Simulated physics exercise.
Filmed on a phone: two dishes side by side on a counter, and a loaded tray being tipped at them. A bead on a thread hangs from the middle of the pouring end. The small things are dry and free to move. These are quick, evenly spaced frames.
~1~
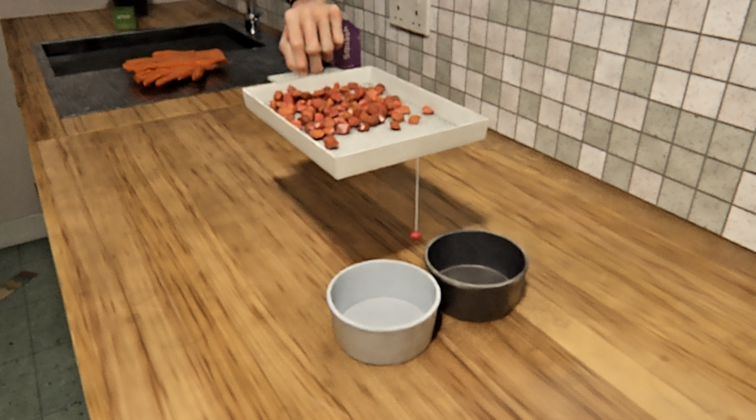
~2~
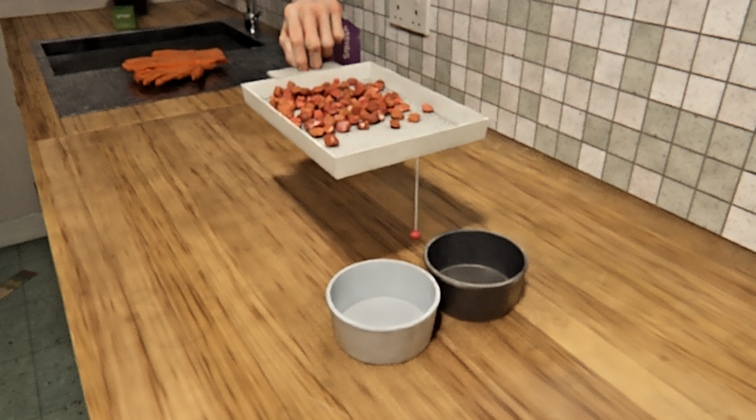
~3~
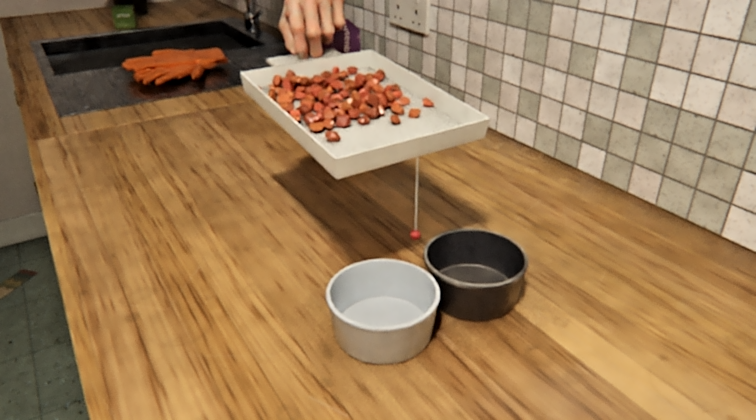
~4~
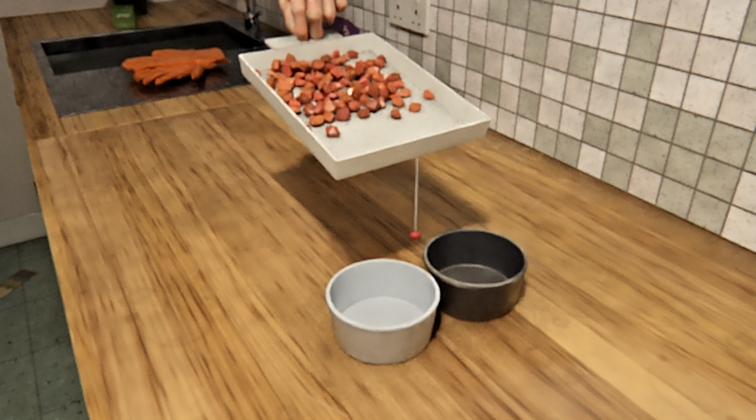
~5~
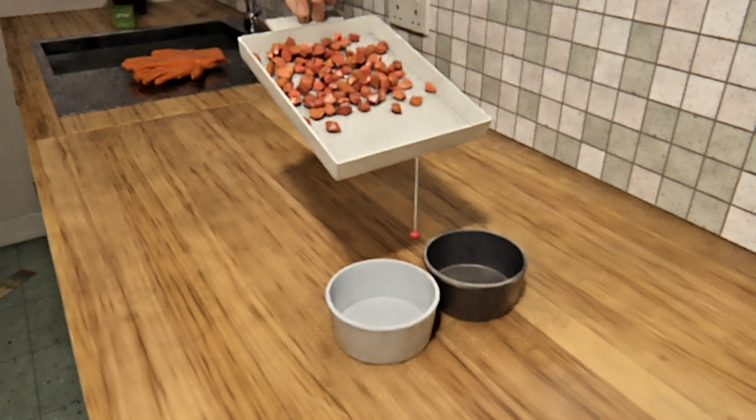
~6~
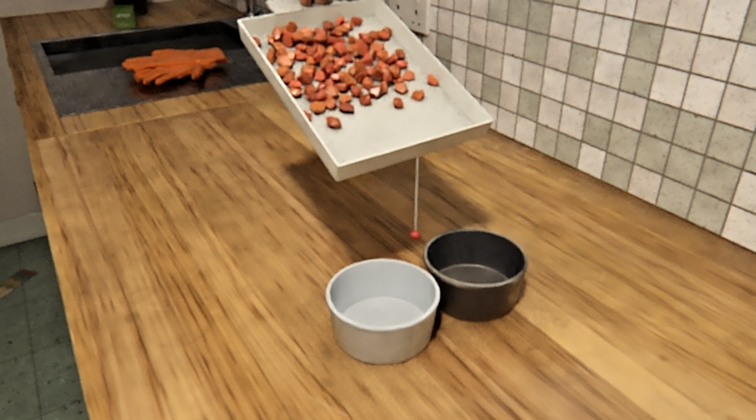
A white tray loaded with small reddish chunks is held above a wooden kitchen counter, seen from slightly above by a still camera. Two empty round dishes, light gray at left and black at right, sit below a red bead hanging on a thread, with orange gloves by the dark sink behind. A hand steadily raises the tray's far end, steepening its tilt toward the viewer.
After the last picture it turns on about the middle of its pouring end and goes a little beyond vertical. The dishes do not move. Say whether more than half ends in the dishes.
The two hold the larger part of the load.
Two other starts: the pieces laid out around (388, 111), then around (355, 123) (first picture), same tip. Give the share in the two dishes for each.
Roughly 80 per cent, and 90 per cent.
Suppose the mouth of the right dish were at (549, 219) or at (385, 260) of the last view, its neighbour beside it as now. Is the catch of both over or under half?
At the first place below a half, at the second not half.
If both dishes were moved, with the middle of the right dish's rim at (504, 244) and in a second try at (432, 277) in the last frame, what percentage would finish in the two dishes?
Roughly 70 per cent, and 70 per cent.
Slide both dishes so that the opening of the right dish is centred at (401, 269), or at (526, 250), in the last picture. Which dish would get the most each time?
In turn: The right-hand dish; the dish on the left.
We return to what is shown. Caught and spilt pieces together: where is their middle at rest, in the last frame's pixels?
Roughly at (408, 320).
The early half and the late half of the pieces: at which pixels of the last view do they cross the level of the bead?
Early half (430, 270), late half (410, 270).
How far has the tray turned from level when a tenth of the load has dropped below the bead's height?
Around 80° of tilt.
Soon after the last picture, tray tipped steeply; nearly all on the tray; a small part in the air.
A little later, tray tipped past a quarter turn; about a third on the tray; about a quarter in the left dish; a small part in the right dish; a small part outside both; a small part in the air.
Later still, tray tipped past a quarter turn; about half in the left dish; about a third in the right dish; a small part outside both.
At rest, tray tipped past a quarter turn; about half in the left dish; about a third in the right dish; a small part outside both.
